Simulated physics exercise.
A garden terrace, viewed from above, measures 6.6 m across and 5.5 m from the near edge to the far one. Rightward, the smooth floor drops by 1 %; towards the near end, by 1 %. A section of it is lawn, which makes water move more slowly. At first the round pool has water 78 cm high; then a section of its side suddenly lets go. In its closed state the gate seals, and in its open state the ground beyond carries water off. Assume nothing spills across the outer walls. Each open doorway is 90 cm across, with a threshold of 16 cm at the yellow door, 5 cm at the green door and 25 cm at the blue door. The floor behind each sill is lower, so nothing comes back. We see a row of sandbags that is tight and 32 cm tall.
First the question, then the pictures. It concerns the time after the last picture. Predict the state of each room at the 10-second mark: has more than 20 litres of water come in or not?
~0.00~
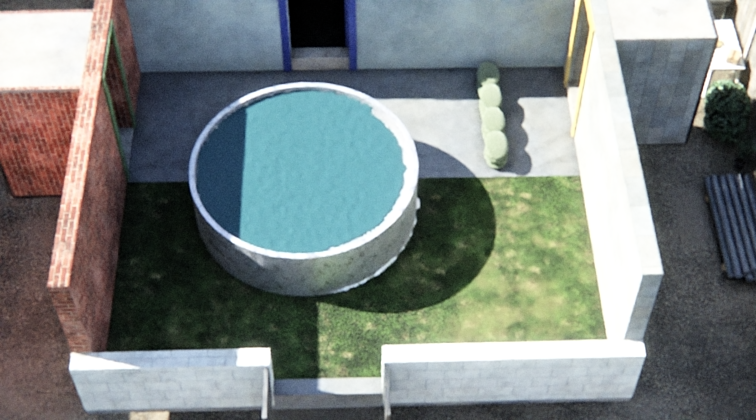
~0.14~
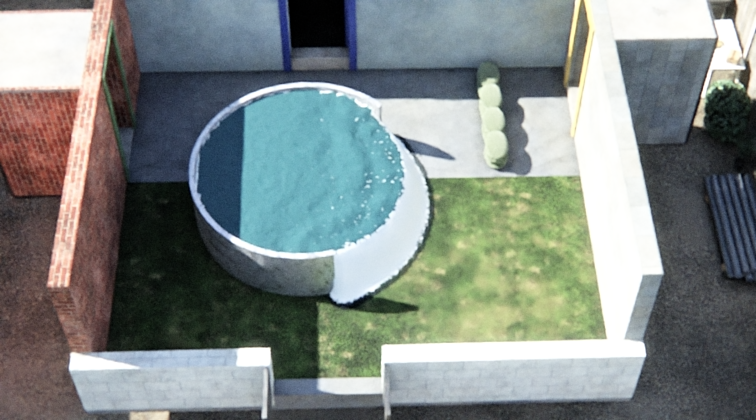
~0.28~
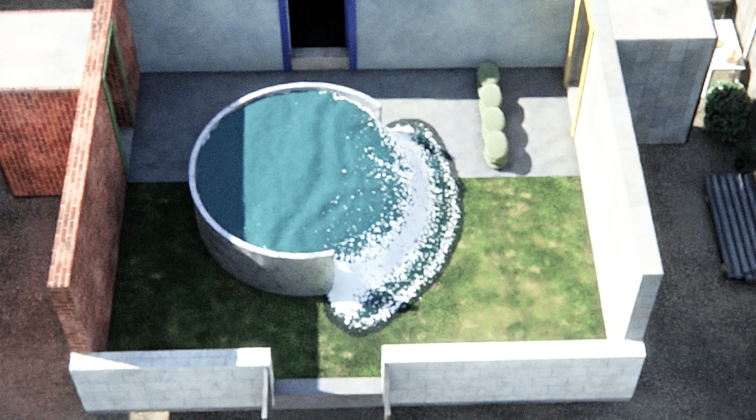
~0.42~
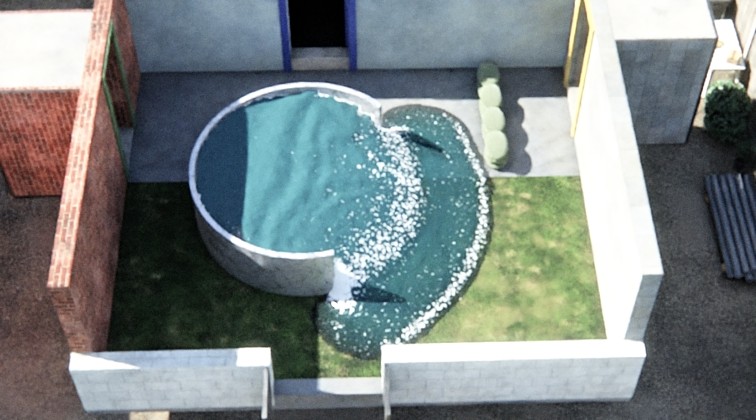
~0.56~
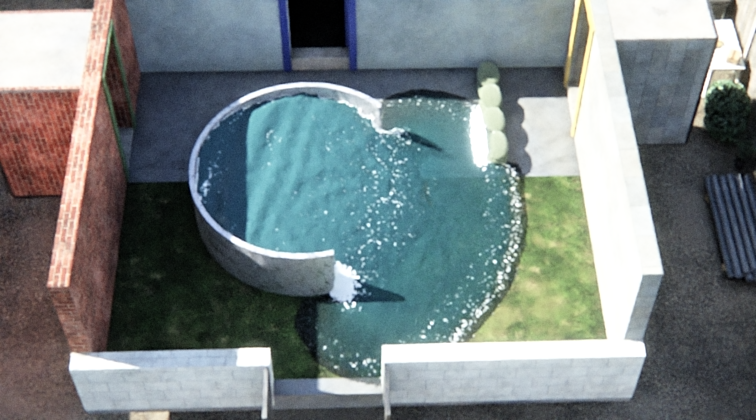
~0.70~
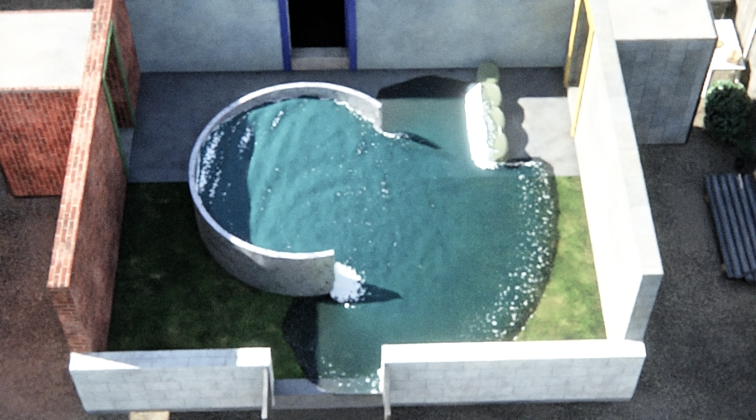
Behind the yellow door more has come in; behind the green door more has come in; behind the blue door not more.
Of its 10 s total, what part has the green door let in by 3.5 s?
Some 0 per cent by then.
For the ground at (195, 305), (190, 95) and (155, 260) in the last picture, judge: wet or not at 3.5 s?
Going through the three points: Not yet touched, then awash, then not yet touched.
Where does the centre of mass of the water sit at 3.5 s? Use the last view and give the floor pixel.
At about (445, 228).
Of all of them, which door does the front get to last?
That would be the green one.
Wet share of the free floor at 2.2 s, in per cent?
About 60 per cent.
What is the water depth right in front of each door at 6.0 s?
Depths in cm: Yellow 24, green 9, blue 10.
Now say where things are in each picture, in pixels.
In the first picture, still water, 78 cm deep, in the round pool at (304, 169).
In the second picture, the front is at (391, 137), 1.6 m from the gap at (409, 211); 0.7 m2 of floor is under water; 78 cm left at the back of the round pool.
In the third picture, the front is at (350, 329), 1.9 m from the gap at (409, 214); 2.6 m2 of floor is under water; 78 cm left at the back of the round pool.
In the fourth picture, the front is at (430, 109), 2.2 m from the gap at (409, 216); 5.1 m2 of floor is under water; 78 cm left at the back of the round pool.
In the fifth picture, water pours out at (409, 217) and has run 2.6 m, to (360, 377); deepest outside 39 cm, 78 cm at the round pool's back.
In the sixth picture, water pours out at (409, 217) and has run 2.9 m, to (474, 86); deepest outside 48 cm, 70 cm at the round pool's back.
After 1.4 s water covers 55 % of the floor and is deepest (43 cm) near (605, 372); yellow door 3 cm at the sill, 0 L in, green door not reached, blue door not reached.
After 2.2 s water covers 60 % of the floor and is deepest (62 cm) near (602, 348); yellow door 16 cm at the sill, 1 L in, green door not reached, blue door 5 cm at the sill, 0 L in.
After 3.5 s water covers 75 % of the floor and is deepest (38 cm) near (557, 71); yellow door 22 cm at the sill, 15 L in, green door not reached, blue door 5 cm at the sill, 0 L in.
After 6.0 s water covers 95 % of the floor and is deepest (24 cm) near (563, 105); yellow door 24 cm at the sill, 144 L in, green door 9 cm at the sill, 11 L in, blue door 10 cm at the sill, 0 L in.
After 10.0 s water covers 95 % of the floor and is deepest (20 cm) near (188, 380); yellow door 9 cm at the sill, 163 L in, green door 11 cm at the sill, 71 L in, blue door 6 cm at the sill, 0 L in.
